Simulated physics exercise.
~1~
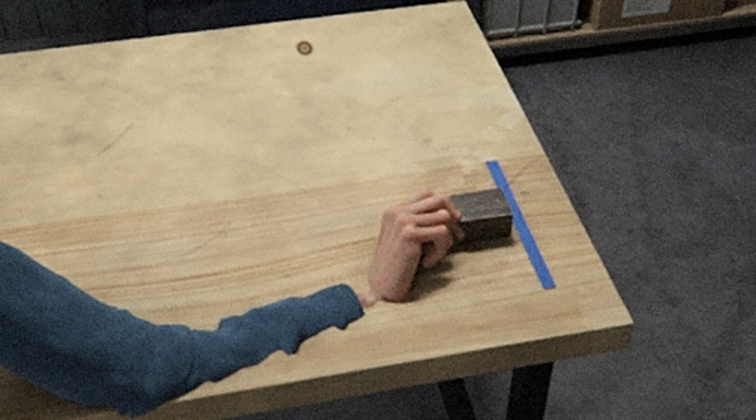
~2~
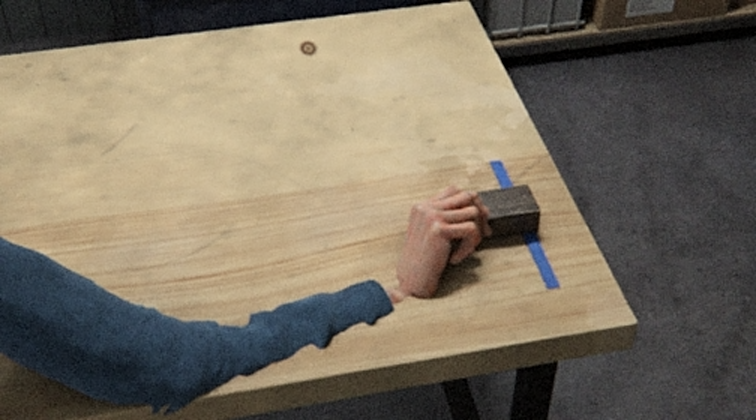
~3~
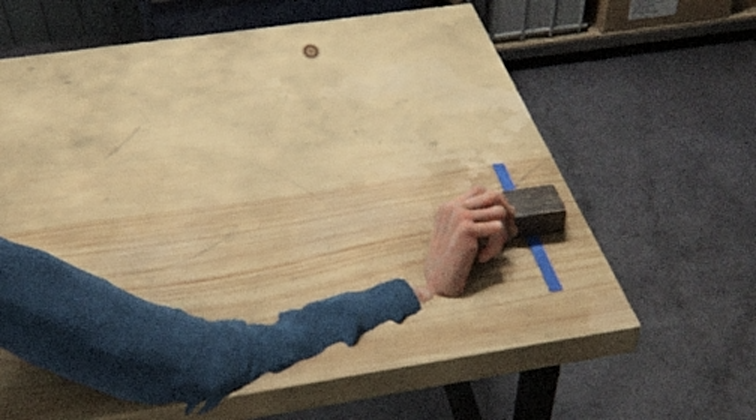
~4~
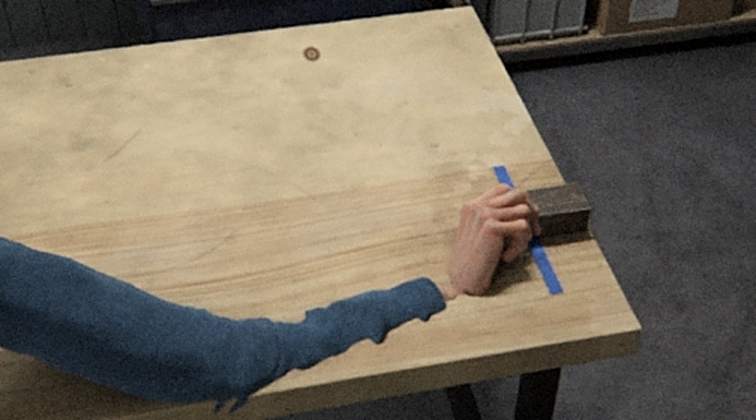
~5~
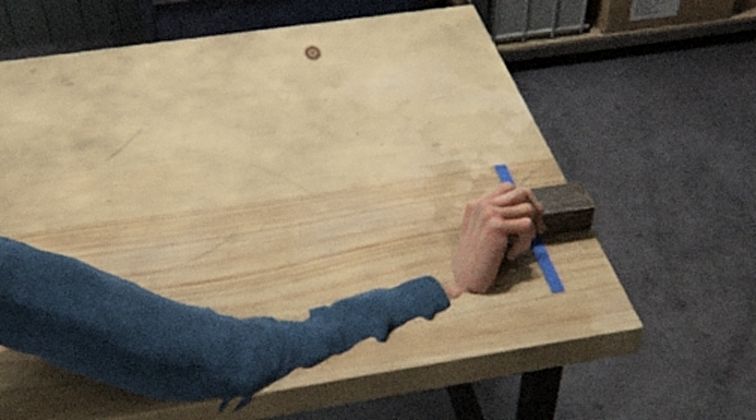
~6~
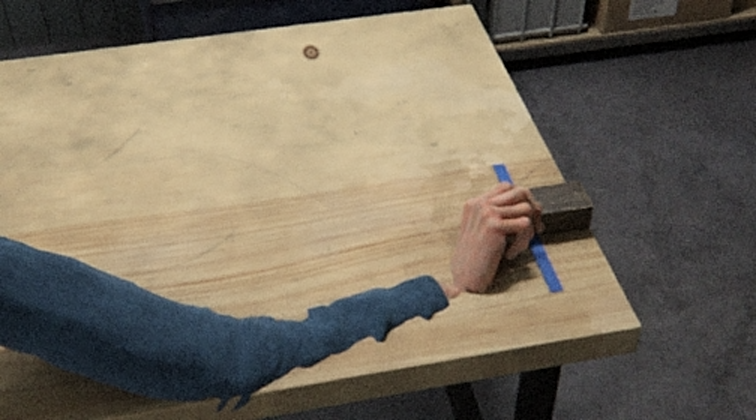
A dark, blackish block sits near the right end of a pale wooden table, seen from above at an angle by a slightly swaying camera, with dark grey carpet beyond. A hand at the end of a blue-sleeved arm reaches in from the left and rests its fingers against the block, just short of a strip of blue tape. The hand pushes the block rightward onto the tape, then steadily across it towards the table's edge. The pushing stops, and the block stays still at the very edge, past the tape and still on the table, with the hand beside it.
